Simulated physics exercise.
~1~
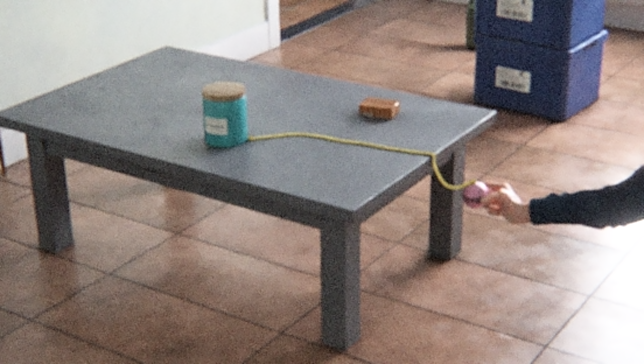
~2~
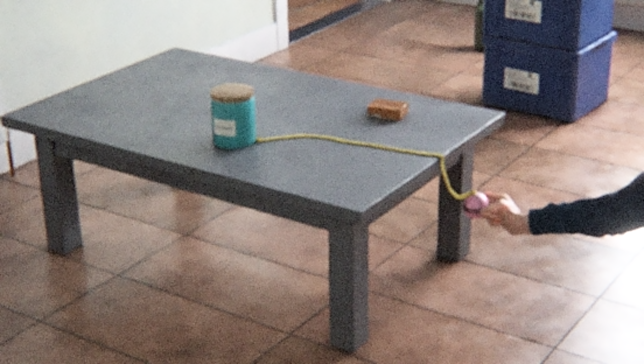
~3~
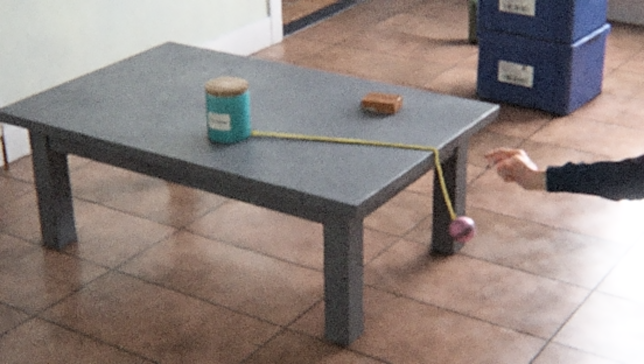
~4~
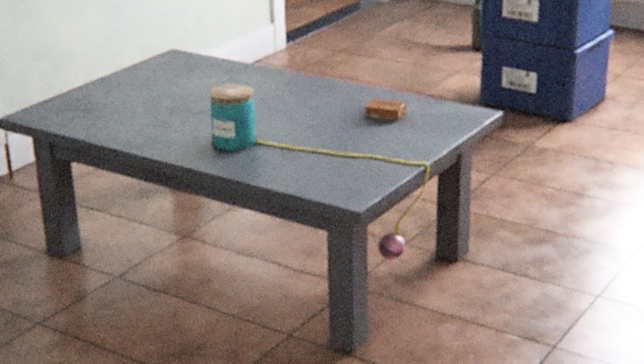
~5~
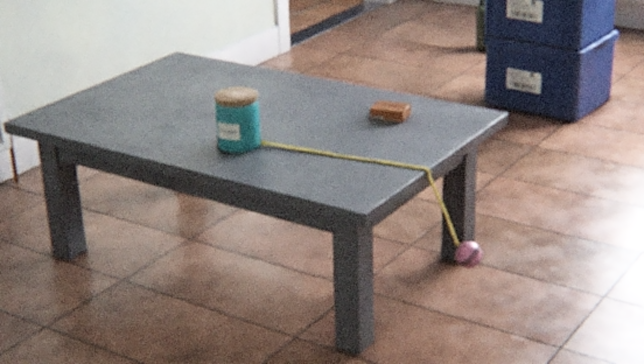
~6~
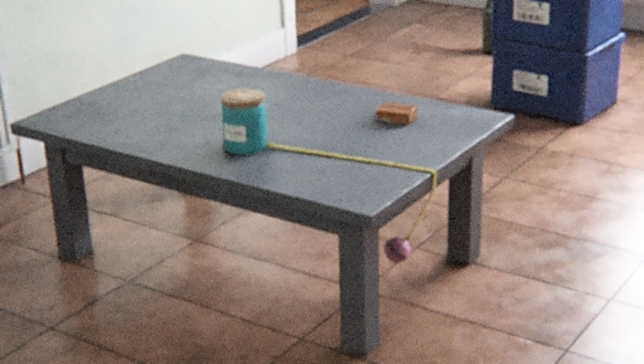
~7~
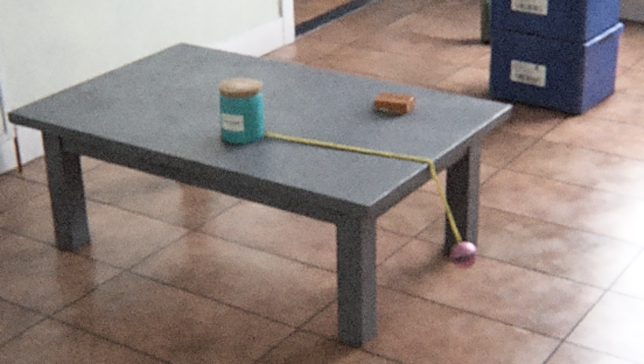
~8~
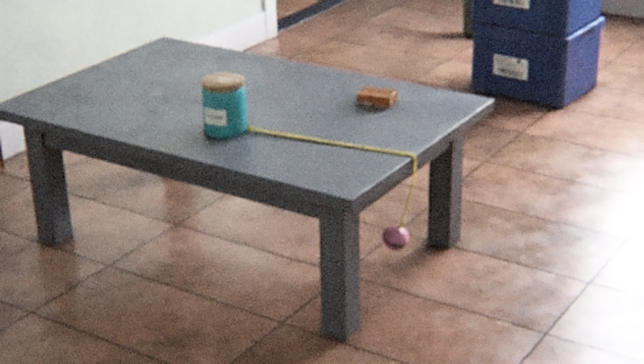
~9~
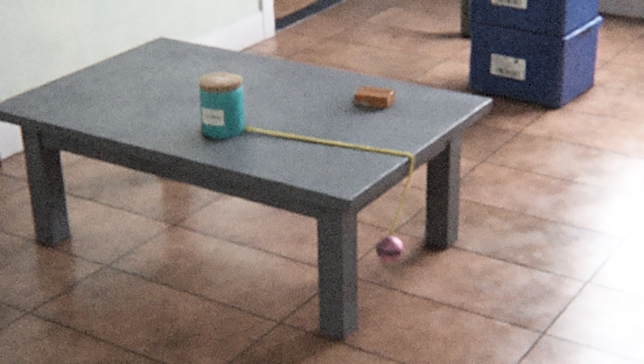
At first, a hand holds a pink ball just past the right end of a grey table, with a slack yellow ribbon running back across the top to a turquoise canister, near an orange box. The hand lowers the ball slightly, then lets go and draws back. The ball drops until the ribbon pulls straight over the edge, and it swings left beneath the tabletop. It sways right, left and right again, then back left, while the canister and box stay still. In the end the ball hangs above the floor from the ribbon, and the orange box remains on the table.
